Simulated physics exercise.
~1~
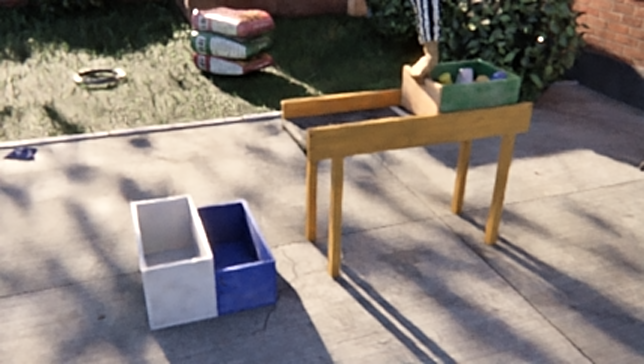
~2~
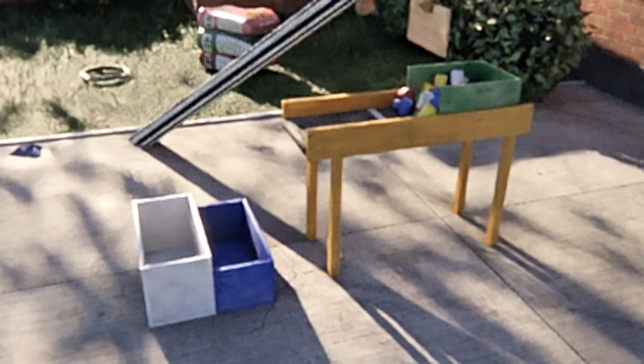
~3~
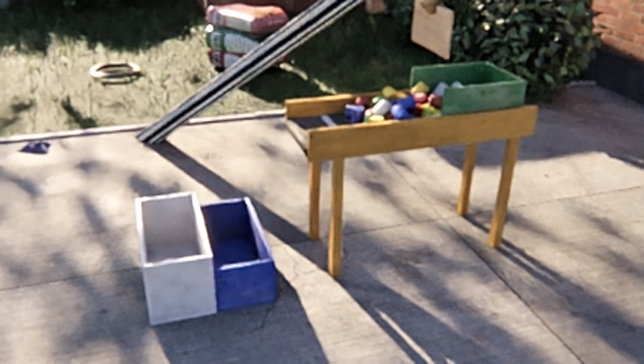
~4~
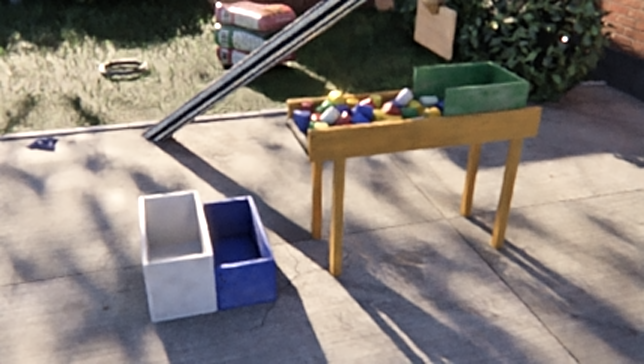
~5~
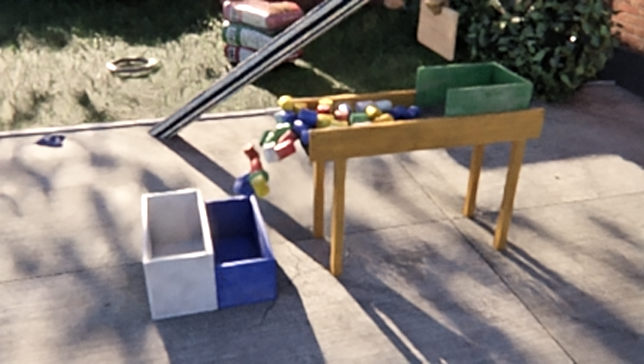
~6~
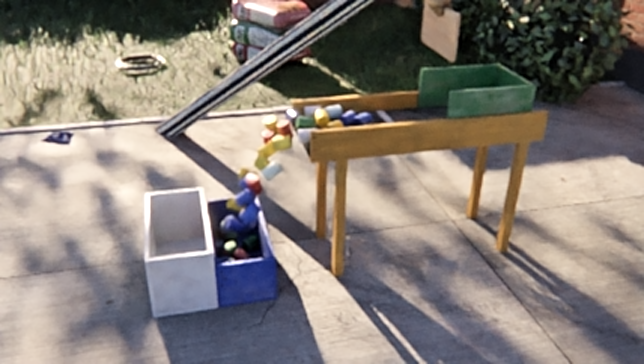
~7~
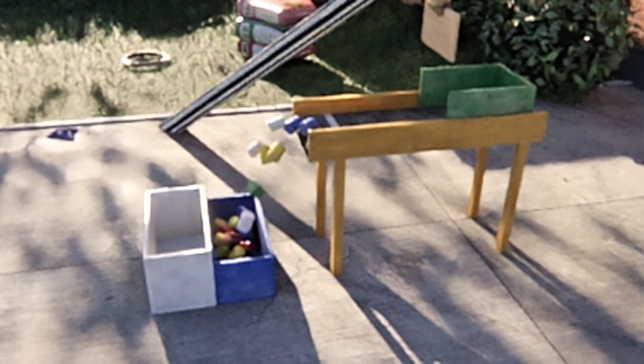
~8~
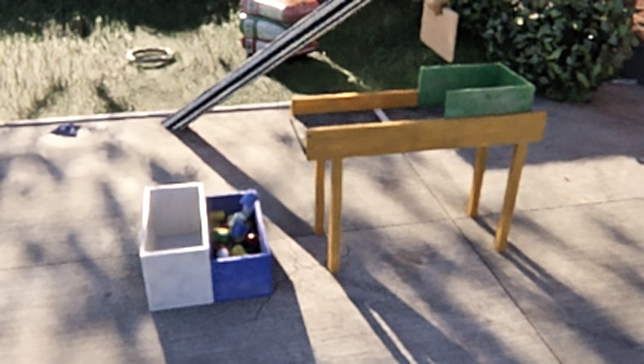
On a sunlit paved patio beside grass and a hedge, seen from slightly above, a narrow wooden-sided belt on legs stands at the right with a green pen at its far end. Below its left end sit a white bin and, to its right, a blue bin. A panel at the pen's open side lifts away, and small colourful jars spill out and travel left along the belt. They pour off the end in a stream and drop into the blue bin. The belt empties, leaving the jars heaped in the blue bin and the white one empty.
